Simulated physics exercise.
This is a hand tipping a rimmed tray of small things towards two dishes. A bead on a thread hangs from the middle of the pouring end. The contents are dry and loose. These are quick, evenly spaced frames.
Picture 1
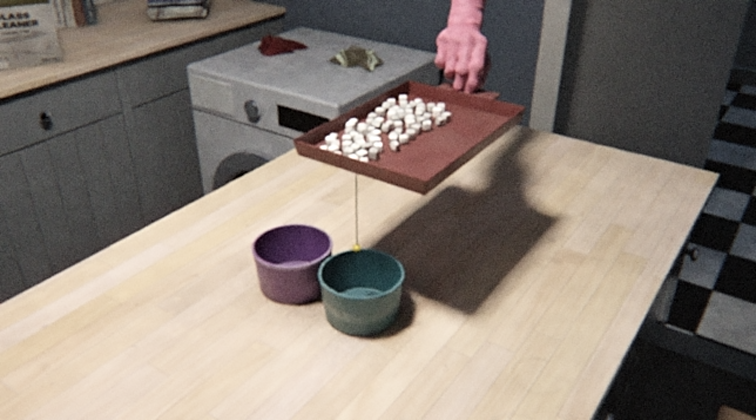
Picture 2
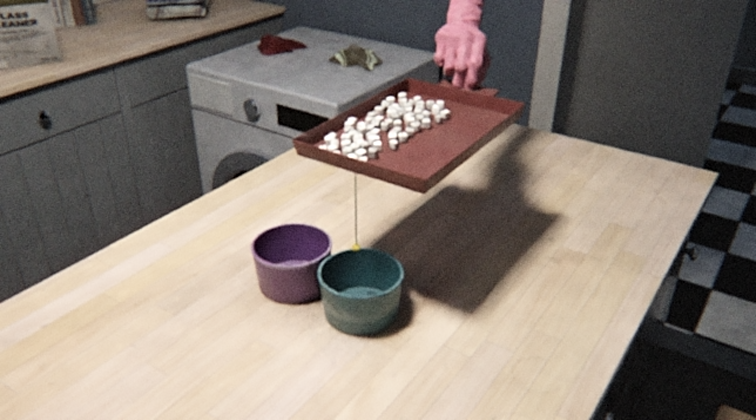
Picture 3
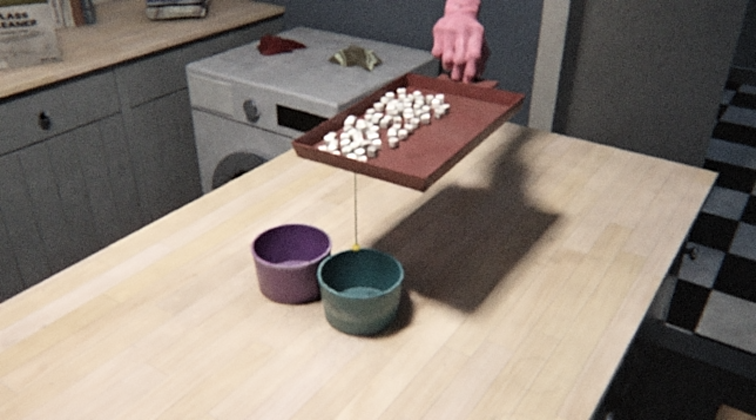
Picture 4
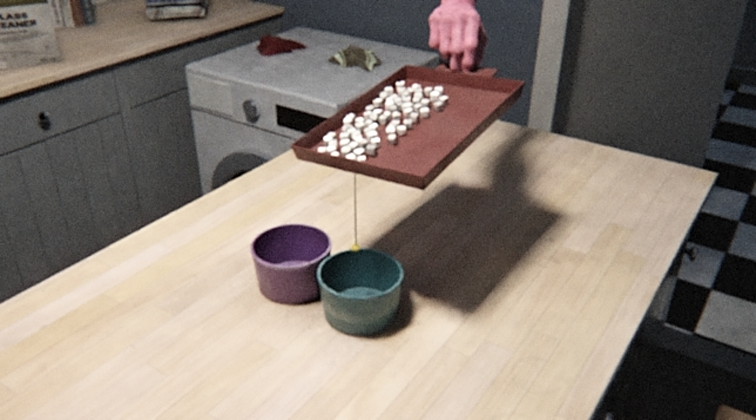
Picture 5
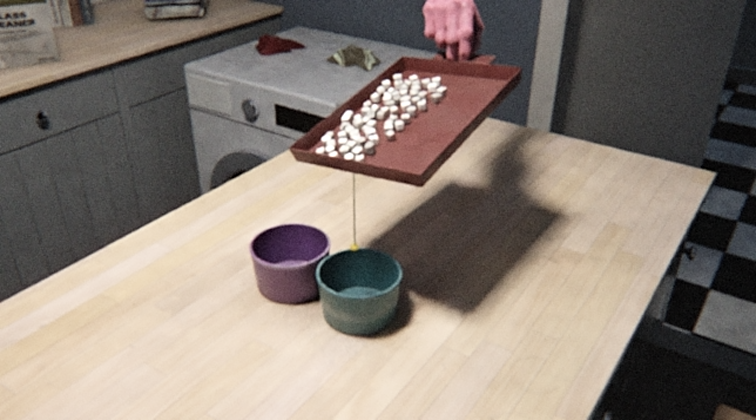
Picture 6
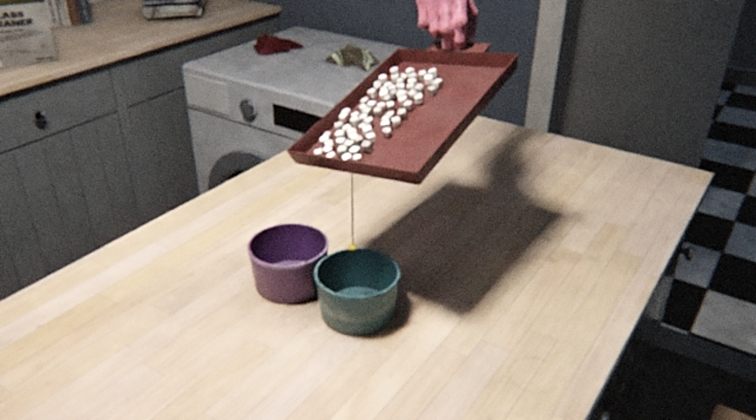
A pink hand raised the back of a reddish-brown tray of small white cubes, slowly tilting it toward its front left corner above a purple bowl and a green bowl on a wooden table.
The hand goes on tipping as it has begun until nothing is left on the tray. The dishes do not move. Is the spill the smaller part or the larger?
Caught overall: More than half.
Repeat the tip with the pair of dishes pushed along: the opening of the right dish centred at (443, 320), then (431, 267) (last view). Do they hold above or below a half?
One: Under half. Two: The smaller part.
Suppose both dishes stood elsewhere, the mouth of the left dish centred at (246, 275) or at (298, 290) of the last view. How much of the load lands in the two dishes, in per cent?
About 0 and 0 per cent.
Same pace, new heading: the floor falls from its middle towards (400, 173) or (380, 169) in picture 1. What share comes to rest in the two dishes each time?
First some 30, then 20 per cent.
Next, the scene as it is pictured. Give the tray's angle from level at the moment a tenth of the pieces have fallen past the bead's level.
Roughly 105°.
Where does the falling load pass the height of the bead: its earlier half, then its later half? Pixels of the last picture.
First near (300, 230), later near (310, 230).
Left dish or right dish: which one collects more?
It is the left dish.
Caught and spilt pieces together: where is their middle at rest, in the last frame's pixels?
Around (291, 275).
Just after the last frame, tray tipped steeply; every one on the tray.
A moment on, tray tipped right over; almost all on the tray; just a few in the left dish.
Further on, tray tipped past a quarter turn; almost all in the left dish; about a tenth outside both.
When it is over, tray tipped past a quarter turn; not one in the right dish; almost all in the left dish; about a tenth outside both.
